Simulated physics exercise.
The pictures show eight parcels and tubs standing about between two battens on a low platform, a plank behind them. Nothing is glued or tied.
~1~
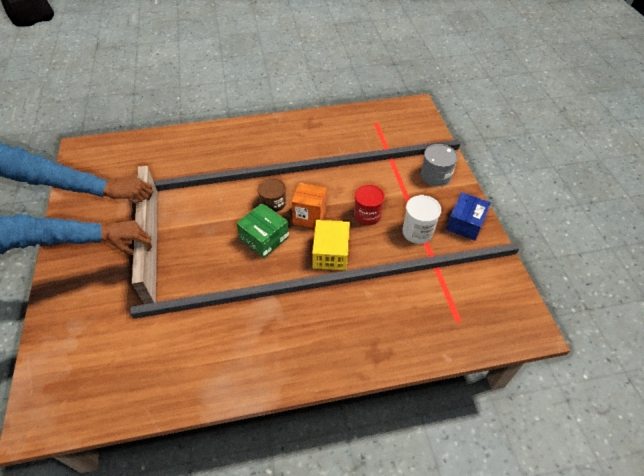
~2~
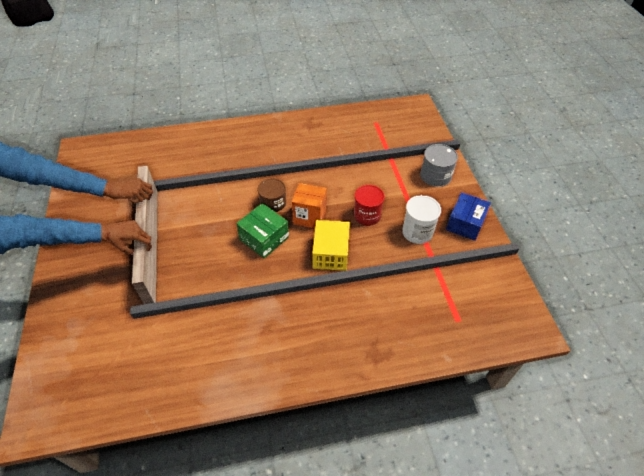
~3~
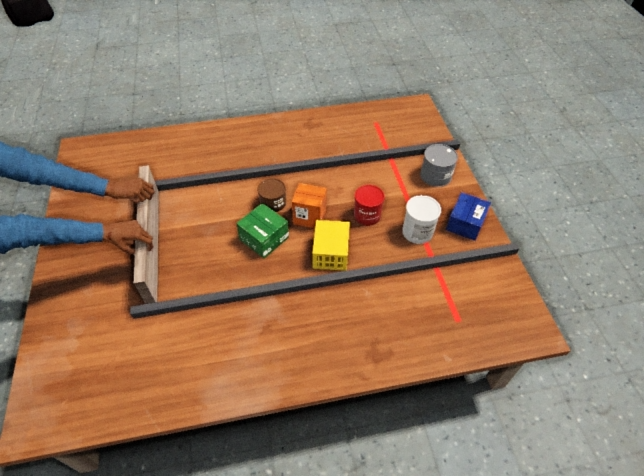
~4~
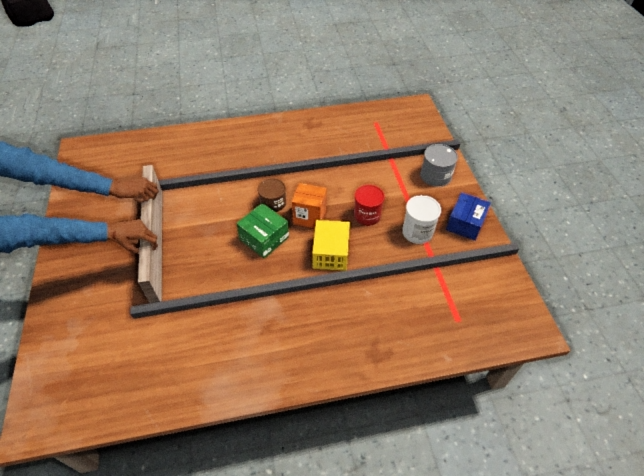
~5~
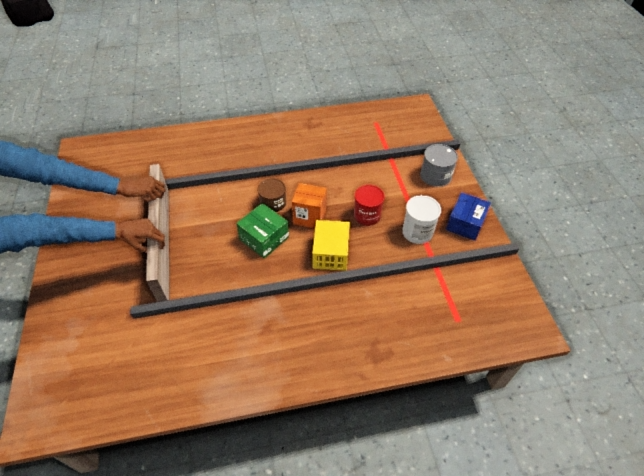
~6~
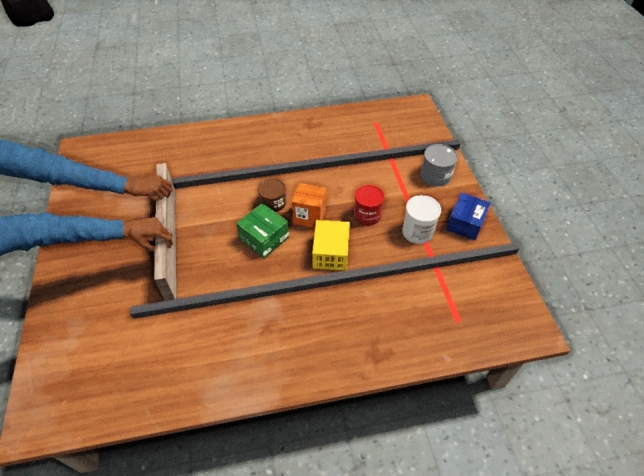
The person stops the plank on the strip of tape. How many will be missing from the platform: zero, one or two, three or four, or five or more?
In the end the number that fall off is one or two.
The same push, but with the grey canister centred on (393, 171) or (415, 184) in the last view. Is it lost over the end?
Place by place, it holds on; remains up.
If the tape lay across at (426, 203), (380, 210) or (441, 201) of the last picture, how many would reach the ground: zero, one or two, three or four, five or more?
In that order: One to two; not one; 3 or 4.
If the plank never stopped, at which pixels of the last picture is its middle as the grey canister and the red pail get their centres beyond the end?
For the grey canister at (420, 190), for the red pail at (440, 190).
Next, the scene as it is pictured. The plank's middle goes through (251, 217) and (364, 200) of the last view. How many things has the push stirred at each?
The counts are 1 and 6.
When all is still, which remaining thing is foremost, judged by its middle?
That is the grey canister.
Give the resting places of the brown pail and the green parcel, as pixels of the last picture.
The brown pail stops around (415, 173); the green parcel around (436, 210).
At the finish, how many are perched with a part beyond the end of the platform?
That would be 1.
Soon after, none off yet; blue parcel at rest near (468, 216); grey canister at rest near (438, 165); white pail at rest near (421, 220).
By the end, the number that fall off is one or two; fallen, blue parcel.
